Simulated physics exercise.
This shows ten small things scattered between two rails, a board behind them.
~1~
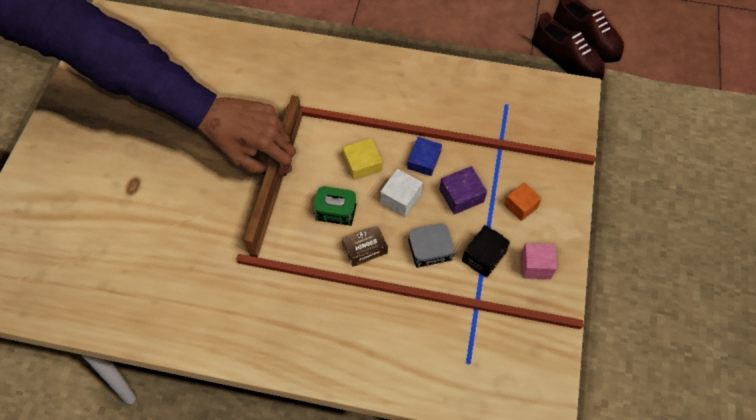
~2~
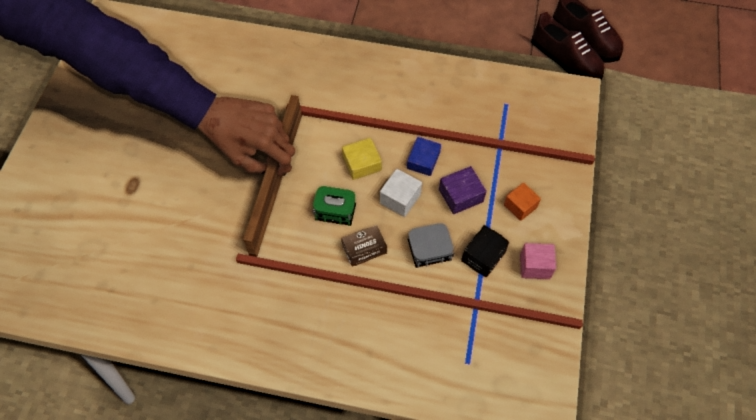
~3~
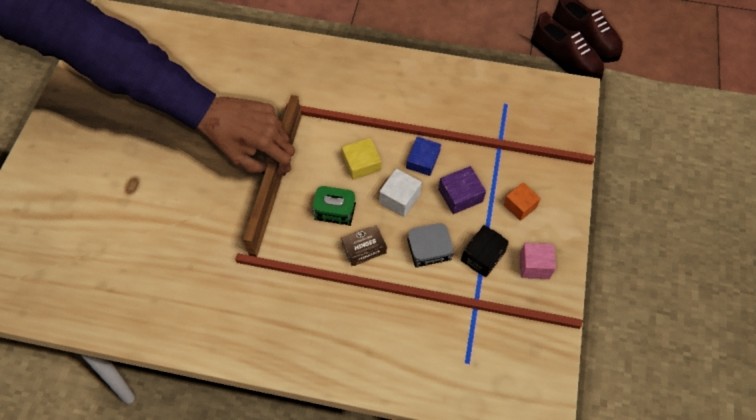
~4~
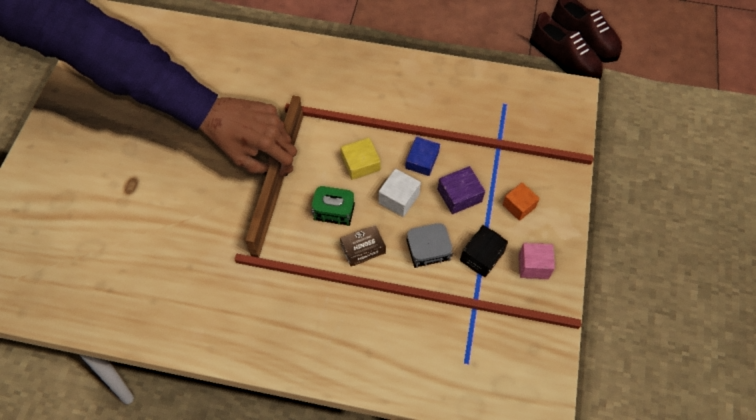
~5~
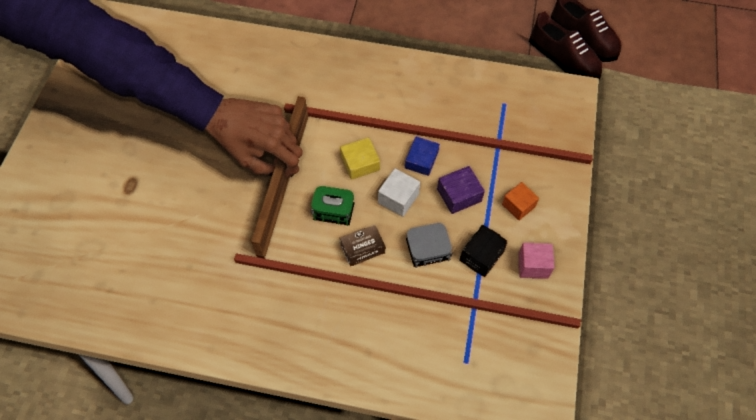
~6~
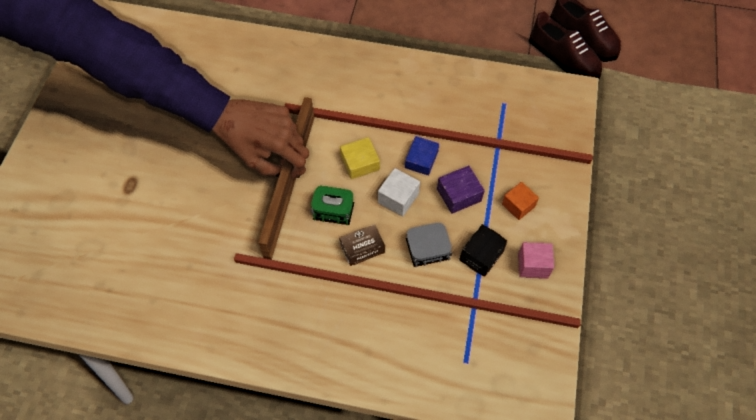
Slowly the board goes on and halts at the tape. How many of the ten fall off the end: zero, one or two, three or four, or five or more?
The number that fall off is one or two.
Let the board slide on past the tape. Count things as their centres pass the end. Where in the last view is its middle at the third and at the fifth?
First at (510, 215), next at (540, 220).
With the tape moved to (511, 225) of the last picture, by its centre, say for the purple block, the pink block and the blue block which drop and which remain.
The purple block survives, the pink block tumbles off, the blue block holds on.
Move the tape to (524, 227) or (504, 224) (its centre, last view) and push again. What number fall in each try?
Try by try, 3 and 2.
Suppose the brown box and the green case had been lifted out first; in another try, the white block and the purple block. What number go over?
The counts: 0 and 1.
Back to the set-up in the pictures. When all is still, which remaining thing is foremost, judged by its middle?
Foremost is the black box.
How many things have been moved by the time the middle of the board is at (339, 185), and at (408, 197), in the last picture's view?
The counts are 2 and 8.
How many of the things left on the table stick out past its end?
1 of them.
Soon after, none off yet; pink block at rest near (536, 261); orange block at rest near (520, 201); black box at rest near (483, 250).
After that, none off yet; pink block displaced a little near (547, 263); orange block at rest near (521, 201); black box displaced about its own width near (517, 255).
In the end, the number that fall off is one or two; gone, pink block.
